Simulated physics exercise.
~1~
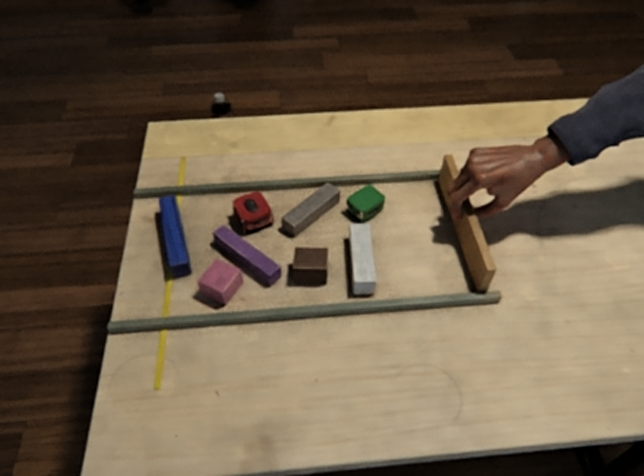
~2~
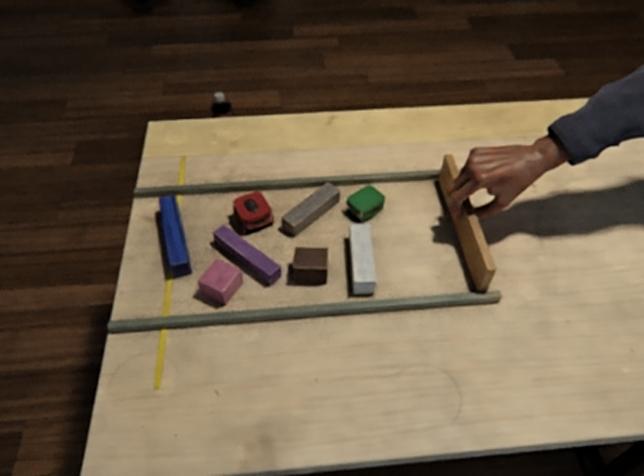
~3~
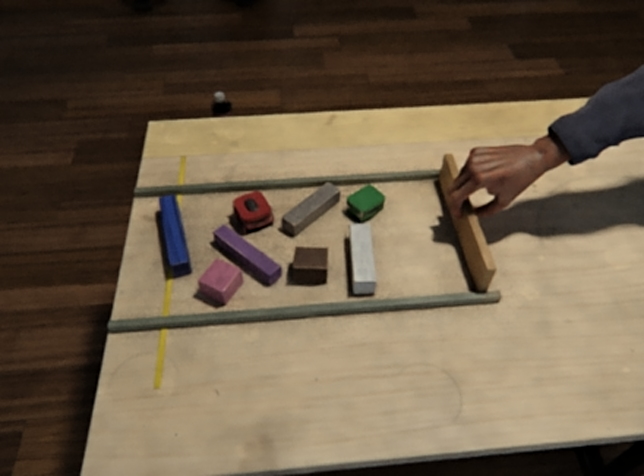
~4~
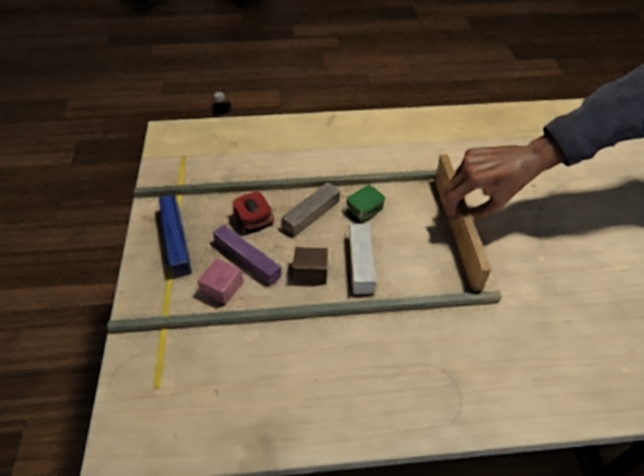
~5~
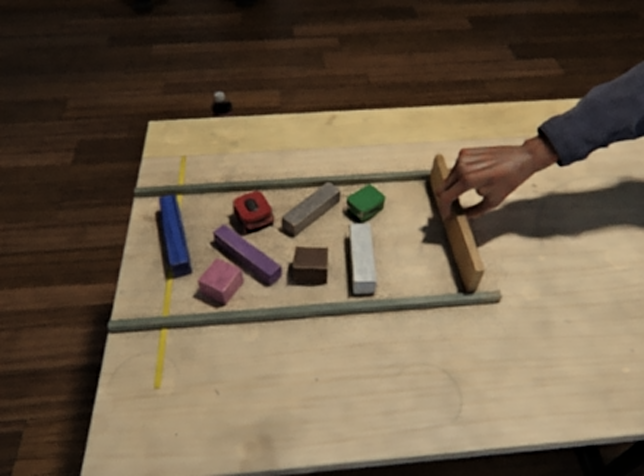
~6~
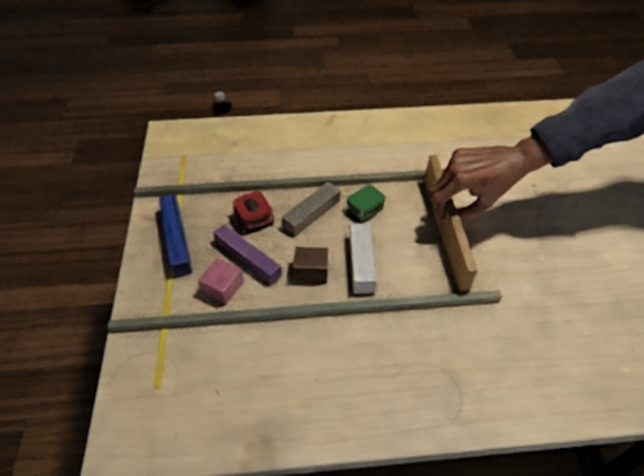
A hand held a wooden board upright between two rails, kept it still at first, then slid it slightly left toward the scattered colored blocks and bars, which stayed where they were.
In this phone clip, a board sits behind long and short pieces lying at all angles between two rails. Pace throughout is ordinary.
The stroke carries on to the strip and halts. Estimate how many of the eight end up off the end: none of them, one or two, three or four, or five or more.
The push clears three or four off the end, I'd bet.
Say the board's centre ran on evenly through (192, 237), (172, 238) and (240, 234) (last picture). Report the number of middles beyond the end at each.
Taking the three positions in turn, the counts come to 3, 4 and 0.
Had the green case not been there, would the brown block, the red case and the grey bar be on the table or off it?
Outcome for the brown block: It stays; for the red case: It stays; for the grey bar: It stays.
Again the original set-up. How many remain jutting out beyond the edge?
Things overhanging at the end: 2.
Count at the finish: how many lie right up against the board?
That comes to 2.
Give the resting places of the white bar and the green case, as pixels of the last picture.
The first near (157, 273), the second near (161, 232).
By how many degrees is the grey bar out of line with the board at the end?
Angle: Close to 30 degrees.
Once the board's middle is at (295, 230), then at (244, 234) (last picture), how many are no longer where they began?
That gives 7 for the first and 8 for the second.
Early on, none off yet; blue stick at rest near (175, 234); pink block at rest near (221, 281); purple bar at rest near (247, 254).
A while later, none off yet; blue stick at rest near (175, 234); pink block travelled about its own width near (193, 287); purple bar travelled a little near (211, 252).
Further along, none off yet; blue stick travelled about its own width near (114, 242); pink block travelled well along near (123, 298); purple bar travelled about its own width near (137, 255).
Finally, the number that fall off is three or four; lost, red case, purple bar, pink block and blue stick.
